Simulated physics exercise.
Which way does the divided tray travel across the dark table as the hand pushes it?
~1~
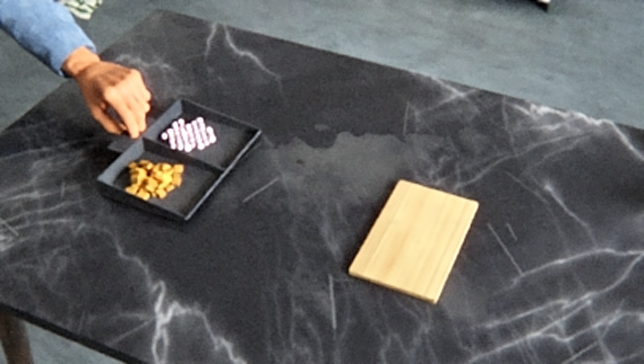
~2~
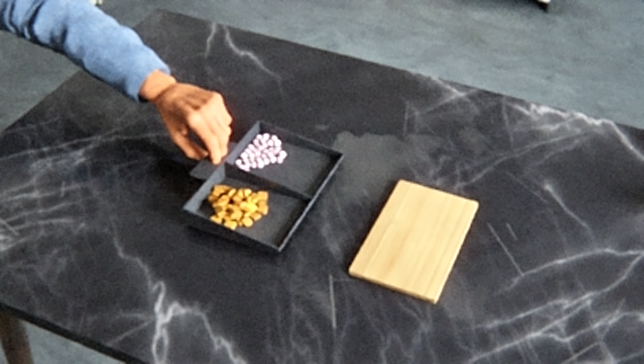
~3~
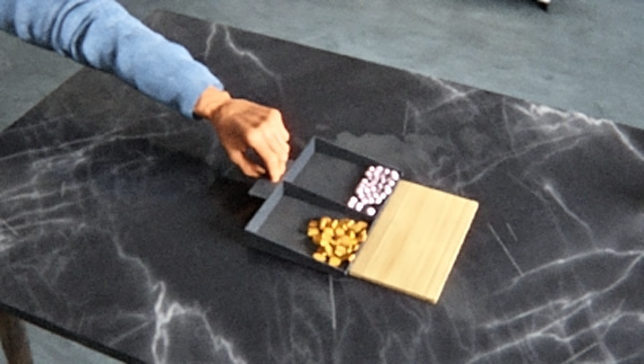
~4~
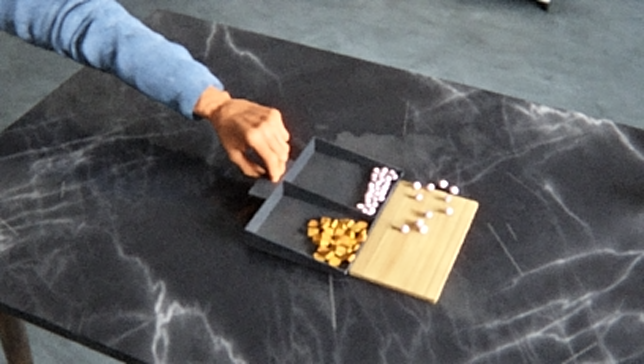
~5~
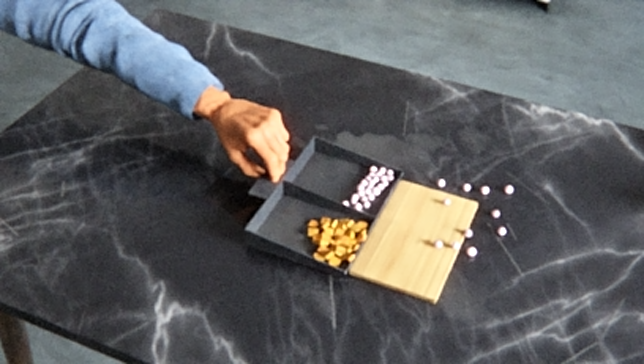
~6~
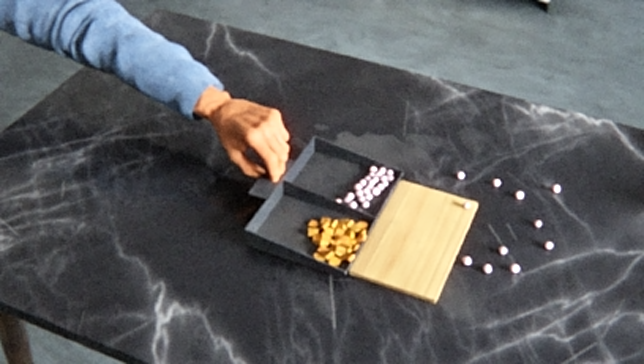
The tray slides to the right, towards the wooden board, where it stops.
Divided tray pushed right by a hand, stopping at a wooden board, some pale pieces scattering beyond it, orange pieces staying inside.
